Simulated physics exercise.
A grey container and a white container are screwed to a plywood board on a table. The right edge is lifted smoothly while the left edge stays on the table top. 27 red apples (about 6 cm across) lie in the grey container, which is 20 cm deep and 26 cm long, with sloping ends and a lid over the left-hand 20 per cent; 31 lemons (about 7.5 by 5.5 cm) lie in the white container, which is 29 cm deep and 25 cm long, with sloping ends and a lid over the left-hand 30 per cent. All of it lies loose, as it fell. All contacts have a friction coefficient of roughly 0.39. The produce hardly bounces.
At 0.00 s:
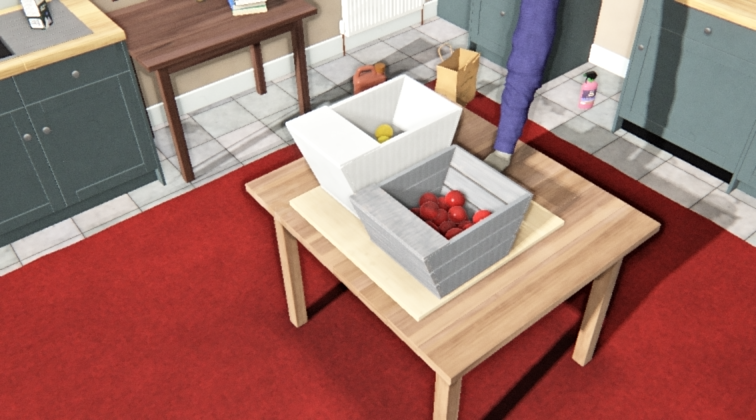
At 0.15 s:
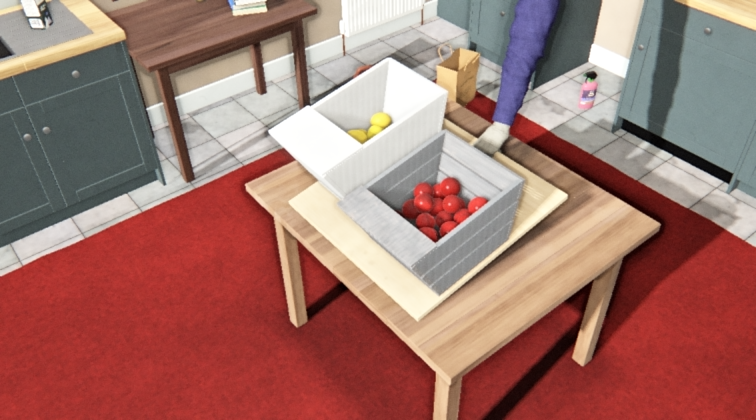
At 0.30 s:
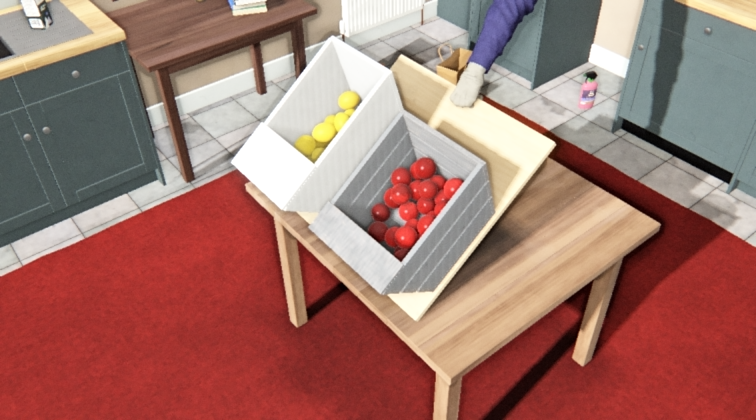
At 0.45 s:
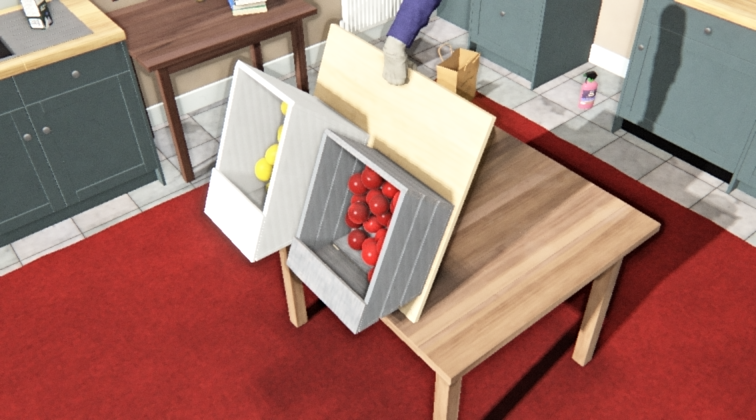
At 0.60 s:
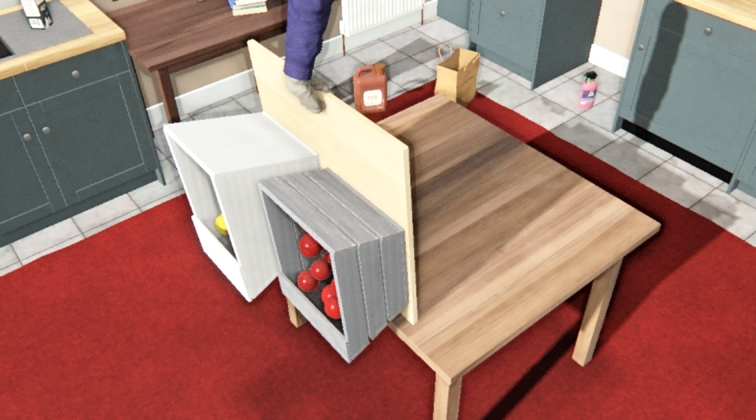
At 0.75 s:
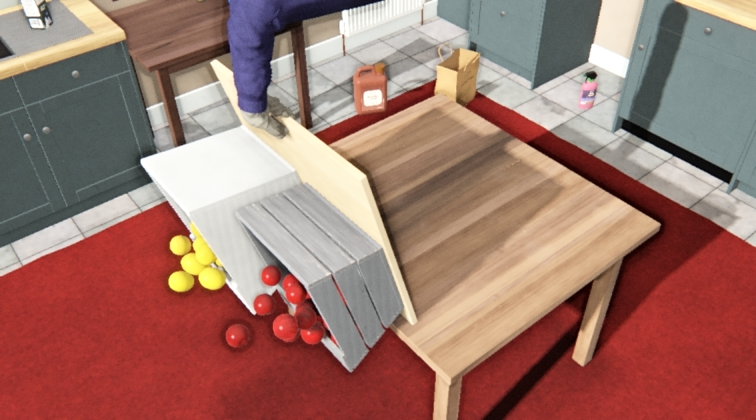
The clip shows a gloved hand lifting a board on a table, tilting its attached white and grey containers leftward past upright, while yellow fruit and red apples shift inside and then tumble out over the containers' lower edges.
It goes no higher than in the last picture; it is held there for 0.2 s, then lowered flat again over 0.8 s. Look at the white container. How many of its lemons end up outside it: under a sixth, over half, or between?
From a sixth to a half of the lemons leave the white container.
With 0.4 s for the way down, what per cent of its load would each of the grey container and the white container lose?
In that case grey container 40, white container 40 per cent.
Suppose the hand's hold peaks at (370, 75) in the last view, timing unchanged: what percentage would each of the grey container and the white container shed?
In that case grey container 0, white container 0 per cent.
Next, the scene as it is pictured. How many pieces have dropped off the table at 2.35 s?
Roughly 20.
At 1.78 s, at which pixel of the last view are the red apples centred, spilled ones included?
At about (409, 259).
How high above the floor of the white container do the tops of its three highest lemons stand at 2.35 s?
Some 13 cm.
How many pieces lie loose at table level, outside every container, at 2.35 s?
Roughly 0.
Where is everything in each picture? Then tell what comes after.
In the first picture (each is followed by its nearest rim corner in this view), white container, (342, 165); grey container, (426, 257); 0° from level; none out.
The second picture shows white container, (325, 173); grey container, (413, 264); 11° from level.
The third picture shows white container, (285, 205); grey container, (384, 289); 37° from level.
The fourth picture shows white container, (255, 256); grey container, (358, 327); 68° from level.
The fifth picture shows white container, (250, 296); grey container, (350, 357); 94° from level.
The sixth picture shows white container, (254, 309); grey container, (351, 367); 105° from level; 10 out, the lowest apple at (238, 336).
After 1.01 s, tilt 103°; grey container 16 in, 11 out and white container 21 in, 10 out.
After 1.33 s, tilt 56°; grey container 16 in, 11 out and white container 21 in, 10 out.
After 1.78 s, tilt 0°; grey container 16 in, 11 out and white container 21 in, 10 out.
When it is over (at 2.35 s), grey container 16 in, 11 out and white container 21 in, 10 out. Asked share, 10 of 31, 32 per cent.
